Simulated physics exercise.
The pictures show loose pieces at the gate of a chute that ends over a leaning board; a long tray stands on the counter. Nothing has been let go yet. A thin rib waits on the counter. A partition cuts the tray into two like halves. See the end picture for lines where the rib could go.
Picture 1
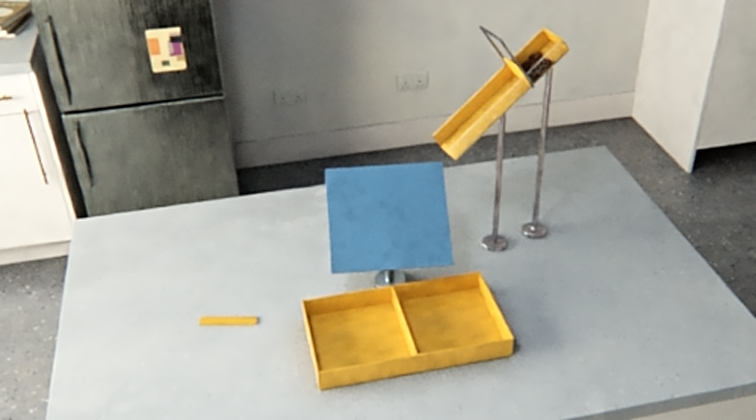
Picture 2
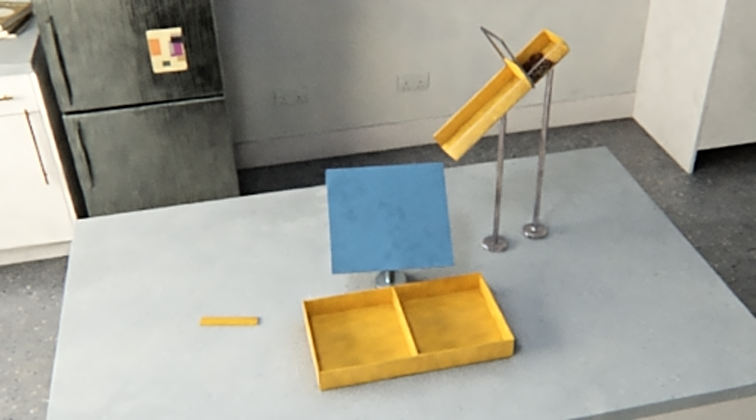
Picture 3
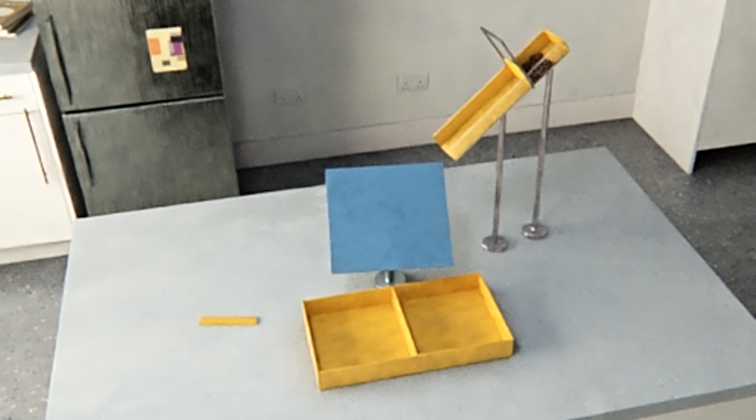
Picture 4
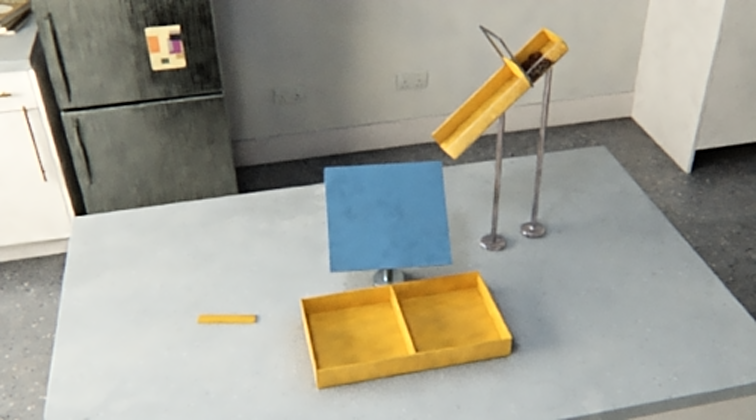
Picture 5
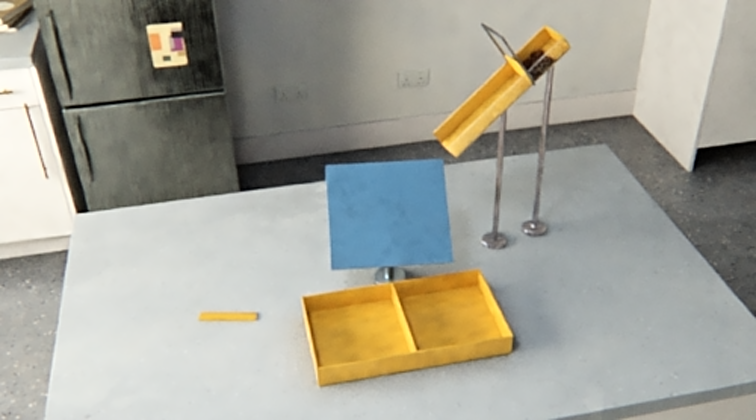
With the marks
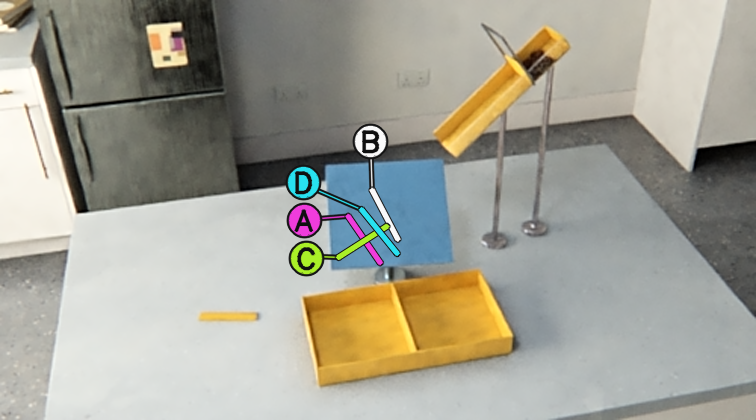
A yellow chute on two metal stands sloped down toward a tilted blue board behind a divided yellow tray, with a small yellow strip lying to the left, and nothing noticeably moved.
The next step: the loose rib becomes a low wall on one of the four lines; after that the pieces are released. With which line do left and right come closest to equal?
The answer is line A.
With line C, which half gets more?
More lands on the left.
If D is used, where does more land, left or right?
The right half.
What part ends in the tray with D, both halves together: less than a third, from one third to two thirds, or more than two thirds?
Line D gives more than two thirds.
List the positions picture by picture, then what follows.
Load behind the gate (532, 68), allspice berries; lip of the chute (448, 153), sloping fairly steeply, in the first frame.
Middle of the board (389, 217), tilted fairly steeply; middle of its low edge (393, 270); of its high edge (385, 166), in the second frame.
Front corners of the tray (318, 373) and (513, 339); front end of its middle wall (417, 355); gate still shut (514, 66), in the third frame.
Middle of the load (531, 68); lip (447, 152), in the fourth frame.
Middle of the load (533, 66); lip (449, 150), in the fifth frame.
On the marked copy, line A from (348, 216) to (380, 262); line B from (372, 190) to (397, 239); line C from (386, 226) to (338, 257); line D from (361, 209) to (397, 253).
Choosing A, of what is caught, roughly half in the left half, roughly half in the right.
Choosing B, of what is caught, about a tenth in the left half, almost all in the right.
Choosing C, of what is caught, the larger part in the left half, roughly a quarter in the right.
Choosing D, of what is caught, about a tenth in the left half, the larger part in the right.
